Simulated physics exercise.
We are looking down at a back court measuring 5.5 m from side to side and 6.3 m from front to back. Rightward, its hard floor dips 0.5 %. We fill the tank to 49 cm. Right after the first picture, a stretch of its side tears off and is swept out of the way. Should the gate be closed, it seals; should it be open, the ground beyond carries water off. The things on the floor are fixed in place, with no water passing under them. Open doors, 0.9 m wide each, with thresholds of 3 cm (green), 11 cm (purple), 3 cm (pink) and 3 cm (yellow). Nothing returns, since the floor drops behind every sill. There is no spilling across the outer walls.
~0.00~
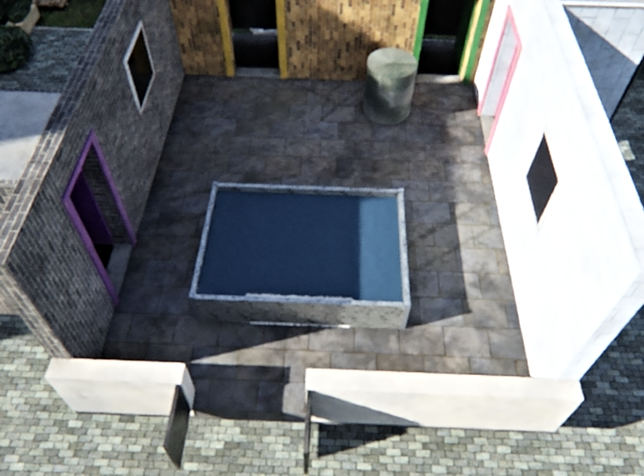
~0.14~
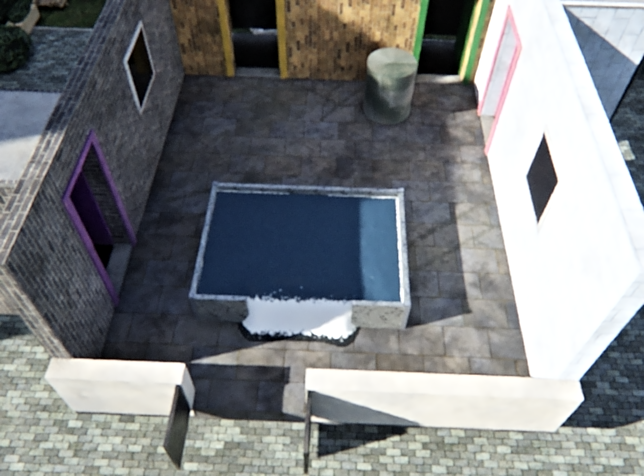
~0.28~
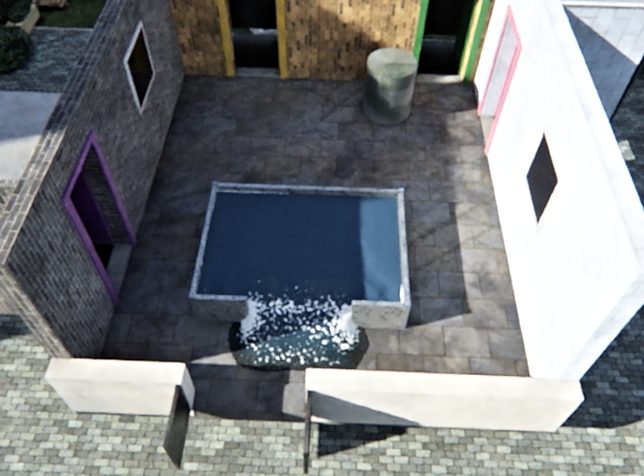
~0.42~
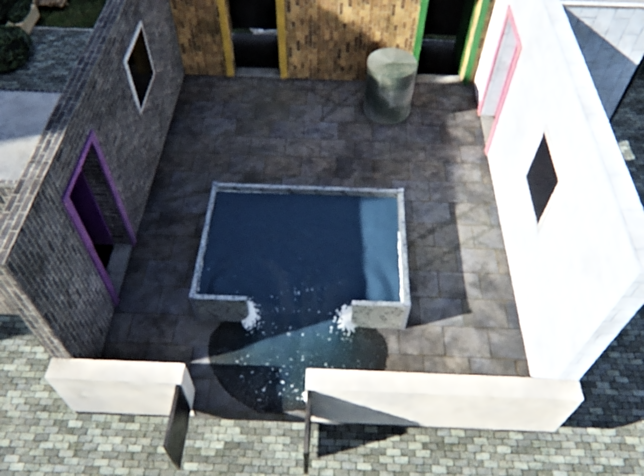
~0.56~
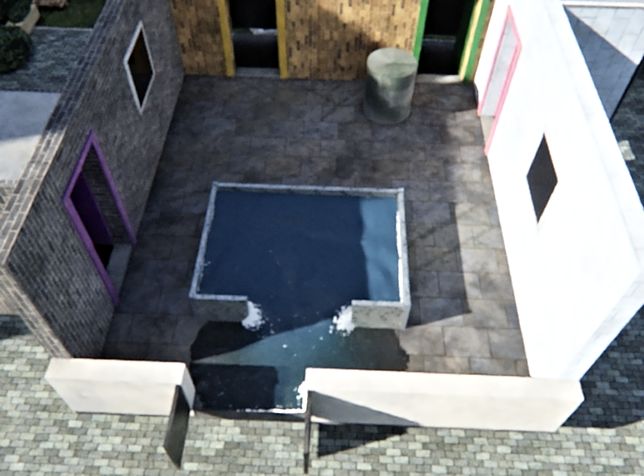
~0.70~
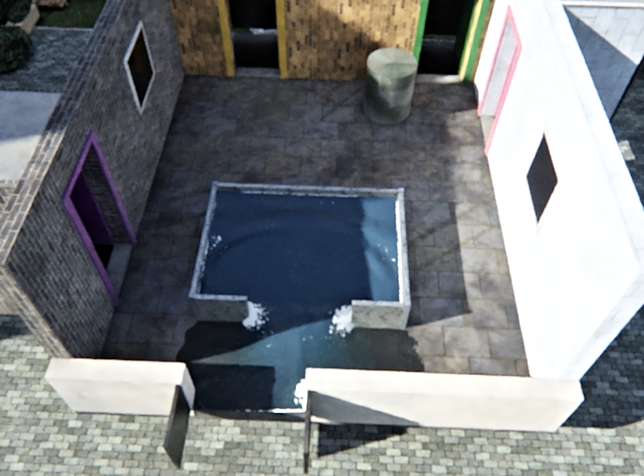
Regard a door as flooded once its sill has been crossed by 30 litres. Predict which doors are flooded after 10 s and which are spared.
The green door is flooded, the purple door is spared, the pink door is spared, the yellow door is spared.
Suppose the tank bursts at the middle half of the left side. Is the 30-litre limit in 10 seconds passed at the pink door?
Against the limit, pink does not exceed it.
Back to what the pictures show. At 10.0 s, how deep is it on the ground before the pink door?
About 4.5 cm.
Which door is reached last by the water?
It's the yellow door.
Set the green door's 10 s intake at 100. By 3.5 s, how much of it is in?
0 percent or so by then.
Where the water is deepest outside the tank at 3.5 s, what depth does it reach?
Around 21 centimetres.
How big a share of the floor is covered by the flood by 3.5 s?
Covered: Roughly 25 per cent.
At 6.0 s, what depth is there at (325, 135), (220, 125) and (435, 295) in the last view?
Around 0 cm, 0 cm and 2 cm, in the order given.
After 1.4 s water covers 10 % of the floor and is deepest (38 cm) near (323, 395); green door not reached, purple door not reached, pink door not reached, yellow door not reached.
After 2.2 s water covers 20 % of the floor and is deepest (31 cm) near (323, 395); green door not reached, purple door not reached, pink door not reached, yellow door not reached.
After 3.5 s water covers 25 % of the floor and is deepest (21 cm) near (323, 395); green door not reached, purple door not reached, pink door not reached, yellow door not reached.
After 6.0 s water covers 50 % of the floor and is deepest (14 cm) near (526, 403); green door 8 cm at the sill, 6 L in, purple door 1 cm at the sill, 0 L in, pink door 3 cm at the sill, 0 L in, yellow door not reached.
After 10.0 s water covers 65 % of the floor and is deepest (8 cm) near (323, 395); green door 7 cm at the sill, 56 L in, purple door 1 cm at the sill, 0 L in, pink door 4 cm at the sill, 2 L in, yellow door 2 cm at the sill, 0 L in.
